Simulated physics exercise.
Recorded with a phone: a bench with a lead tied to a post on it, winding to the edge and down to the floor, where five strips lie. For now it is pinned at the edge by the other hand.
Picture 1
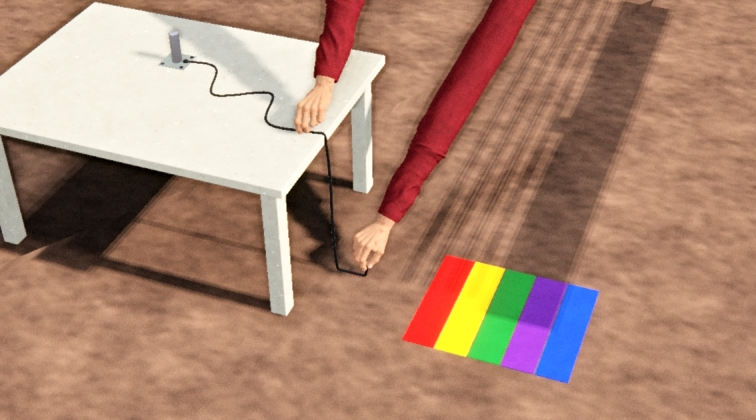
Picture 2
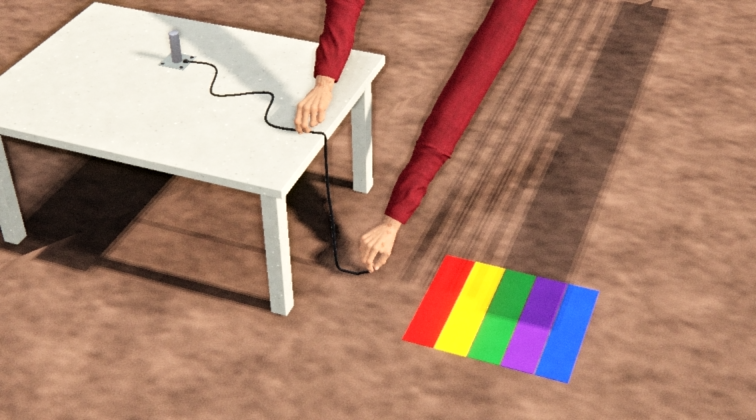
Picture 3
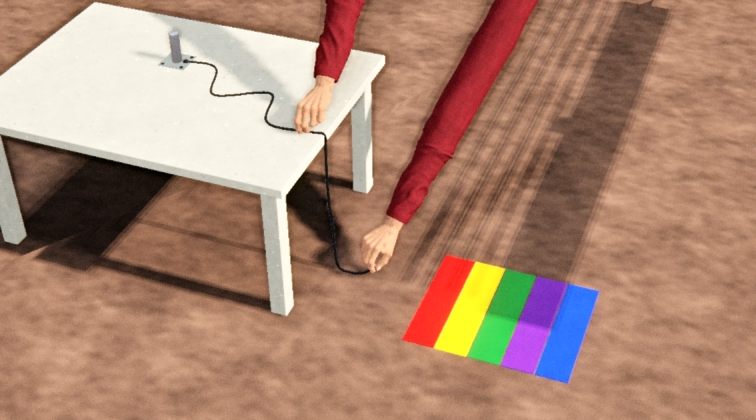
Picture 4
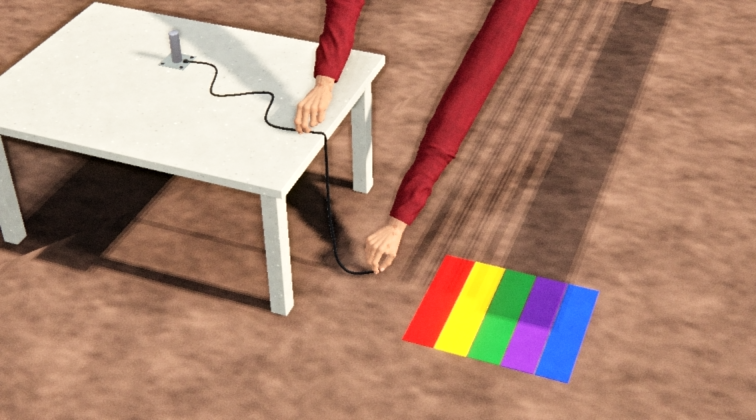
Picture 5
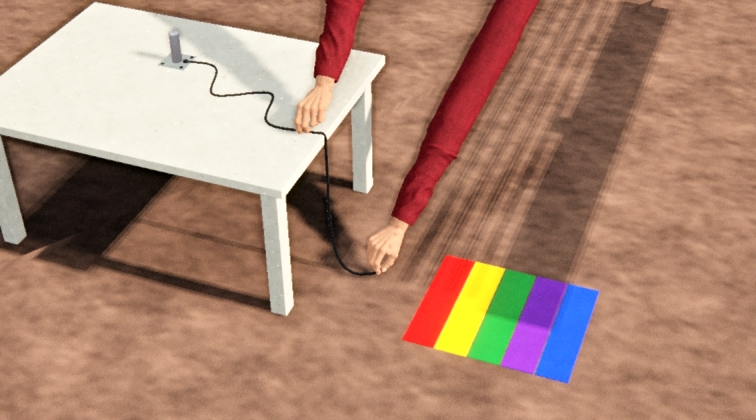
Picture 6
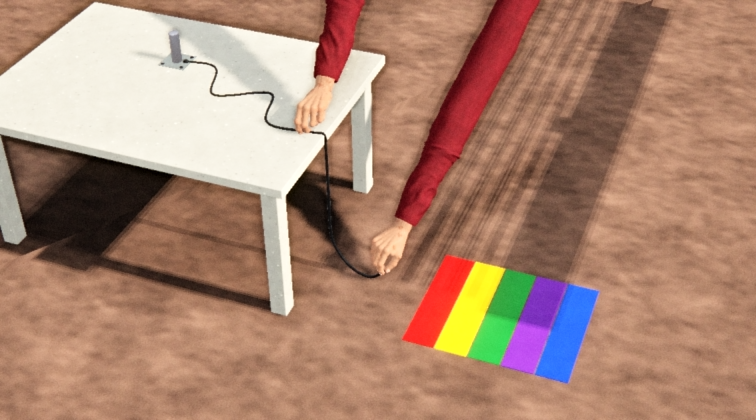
A hand in a red sleeve holding the end of a dark cord near the ground drew it slightly right, toward the coloured strips, while the other hand kept the cord pinned at the white table's edge.
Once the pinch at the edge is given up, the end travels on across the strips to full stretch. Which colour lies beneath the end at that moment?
Purple.
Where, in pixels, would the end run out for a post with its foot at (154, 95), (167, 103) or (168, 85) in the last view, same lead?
The spots are near (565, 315), (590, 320) and (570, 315).
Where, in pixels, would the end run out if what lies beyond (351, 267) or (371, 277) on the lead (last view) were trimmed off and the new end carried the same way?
The pixels are close to (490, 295) for the first and (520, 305) for the second.
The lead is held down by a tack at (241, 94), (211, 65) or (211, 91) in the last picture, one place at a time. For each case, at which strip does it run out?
First try green, second try purple, third try green.
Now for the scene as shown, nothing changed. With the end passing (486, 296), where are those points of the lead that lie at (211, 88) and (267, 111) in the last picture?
Approx. (240, 85); approx. (319, 119).
Soon after, end near (486, 296); over yellow.
After that, end near (522, 305); over purple.
At the stop, end near (543, 310); over purple. It halts on the purple strip.
